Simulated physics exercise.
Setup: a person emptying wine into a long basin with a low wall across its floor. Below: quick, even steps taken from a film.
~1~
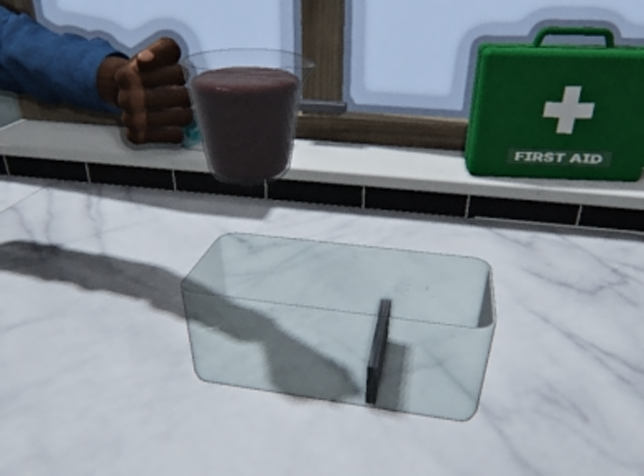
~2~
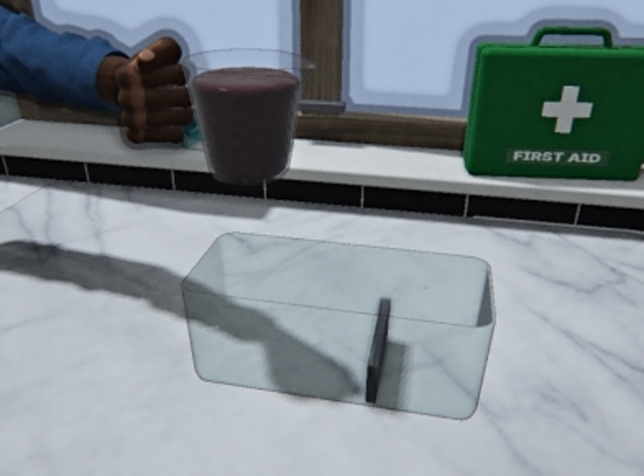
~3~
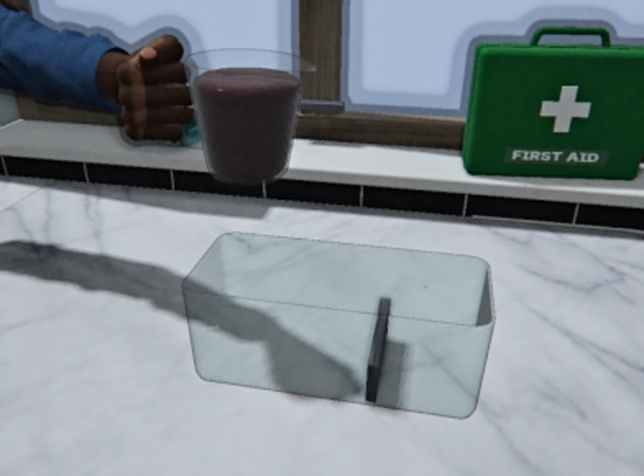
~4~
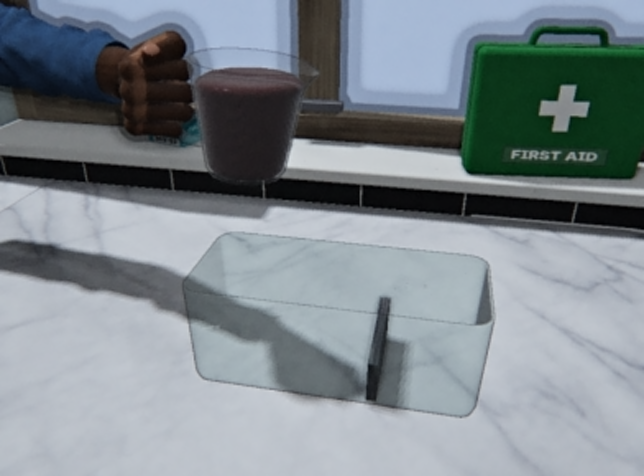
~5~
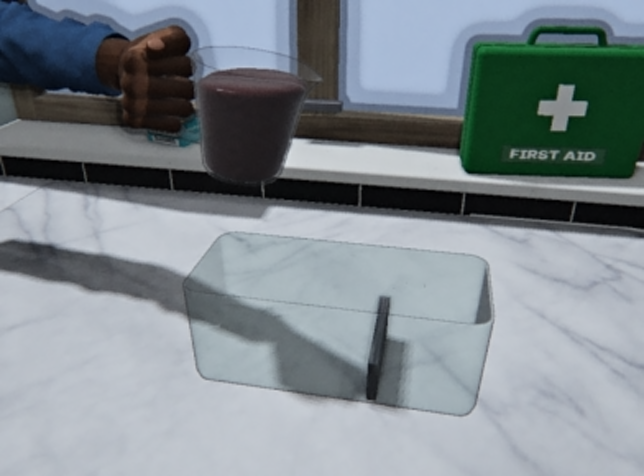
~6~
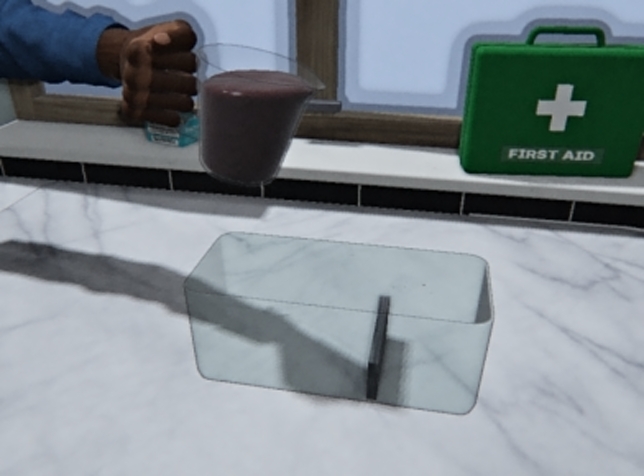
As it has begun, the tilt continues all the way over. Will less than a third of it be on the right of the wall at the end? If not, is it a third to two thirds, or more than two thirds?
No, a third to two thirds.
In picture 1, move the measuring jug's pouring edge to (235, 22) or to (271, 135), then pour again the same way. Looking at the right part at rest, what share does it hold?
First some 5, then 5 per cent.
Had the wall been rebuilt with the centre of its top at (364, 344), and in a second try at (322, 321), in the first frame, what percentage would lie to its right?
That'd be about 65 percent for the first and about 95 percent for the other.
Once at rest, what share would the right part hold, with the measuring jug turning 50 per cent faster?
About 30 per cent.
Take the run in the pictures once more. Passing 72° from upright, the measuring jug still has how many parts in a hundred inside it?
It still holds close to 70 per cent at that lean.
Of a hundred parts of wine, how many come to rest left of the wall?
Around 50 %.
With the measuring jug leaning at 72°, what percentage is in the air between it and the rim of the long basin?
I'd reckon some 25 per cent.
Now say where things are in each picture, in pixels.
In the first frame, it leans 0°; its right rim is at (315, 65); the wine meets the walls at (196, 74) and (301, 80); the long basin's rim runs from (202, 260) to (492, 293); the wall's top is at (380, 332).
In the second frame, it leans 1°; its right rim is at (315, 66); the wine meets the walls at (197, 74) and (302, 80).
In the third frame, it leans 2°; its right rim is at (317, 69); the wine meets the walls at (199, 74) and (303, 82).
In the fourth frame, it leans 5°; its right rim is at (319, 73); the wine meets the walls at (200, 74) and (305, 83).
In the fifth frame, it leans 9°; its right rim is at (322, 79); the wine meets the walls at (204, 76) and (309, 84).
In the sixth frame, it leans 14°; its right rim is at (326, 87); the wine meets the walls at (207, 78) and (315, 86).
A moment on, the measuring jug is tipped part way and 68 per cent is still to pour, 1 is left of the wall and 6 right of it.
Next, the measuring jug is tipped right over and 12 per cent is still to pour, 23 is left of the wall and 47 right of it.
Then the measuring jug is tipped right over and 0 per cent is still to pour, 49 is left of the wall and 49 right of it.
Later the measuring jug is tipped right over and 0 per cent is still to pour, 49 is left of the wall and 50 right of it.
In the end 49 per cent lies left of the wall, 50 right of it and 1 outside.
